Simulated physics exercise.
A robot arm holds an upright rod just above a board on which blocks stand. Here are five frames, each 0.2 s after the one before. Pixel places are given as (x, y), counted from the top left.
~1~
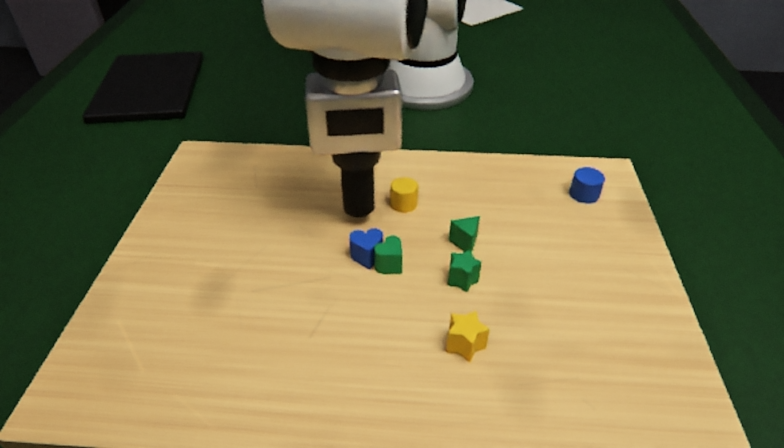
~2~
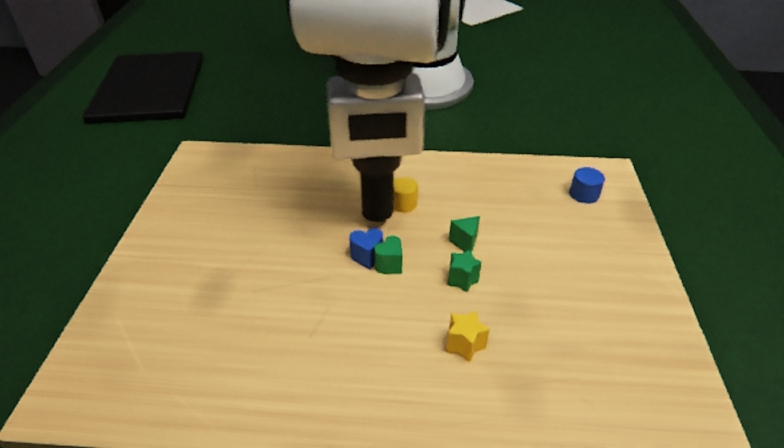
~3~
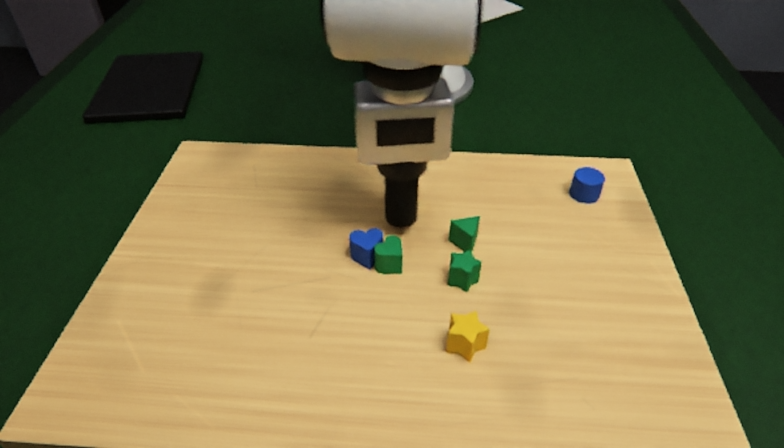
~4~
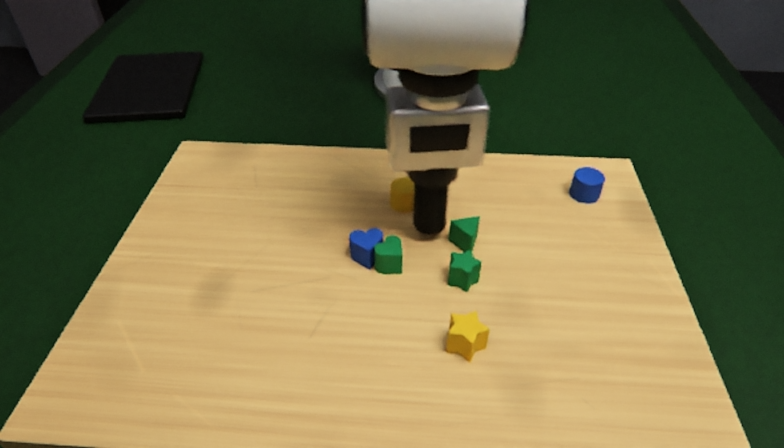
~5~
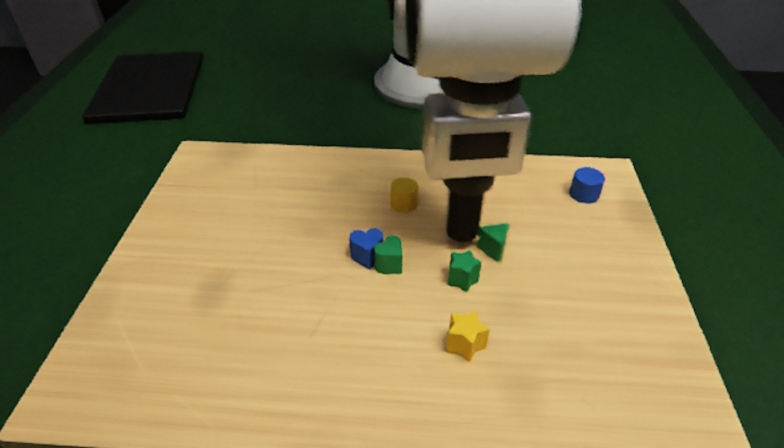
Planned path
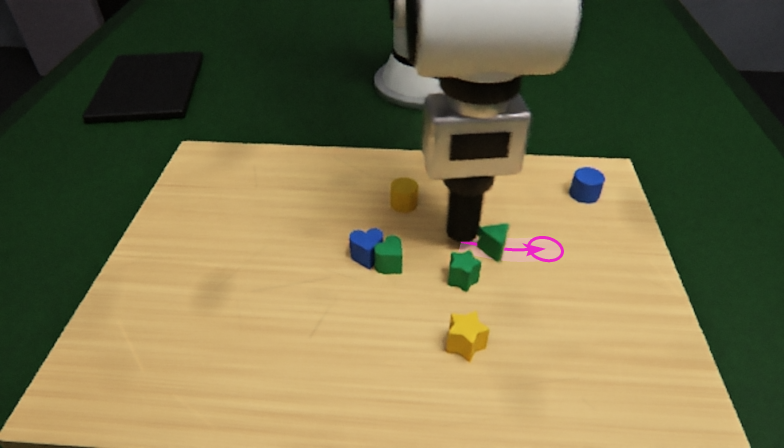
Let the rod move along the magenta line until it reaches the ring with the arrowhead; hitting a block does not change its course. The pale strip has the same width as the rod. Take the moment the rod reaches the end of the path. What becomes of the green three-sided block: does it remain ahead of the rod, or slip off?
I'm fairly sure the green three-sided block slides away from the front of the rod at some point.
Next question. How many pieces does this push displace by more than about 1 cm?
The answer will be one.
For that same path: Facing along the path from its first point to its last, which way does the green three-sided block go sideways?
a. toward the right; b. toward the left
Answer: A.
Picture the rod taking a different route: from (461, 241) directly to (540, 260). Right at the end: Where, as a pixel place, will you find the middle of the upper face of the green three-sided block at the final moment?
Put as a pixel place, it's (580, 253).
The line goes from (461, 241) by way of (503, 249) to (545, 249).
On the path given first. Halfway along, rod at (506, 239); green three-sided block at (541, 242), turned 25° clockwise.
At the end, rod at (548, 239); green star unmoved; green three-sided block at (563, 248), turned 115° clockwise.
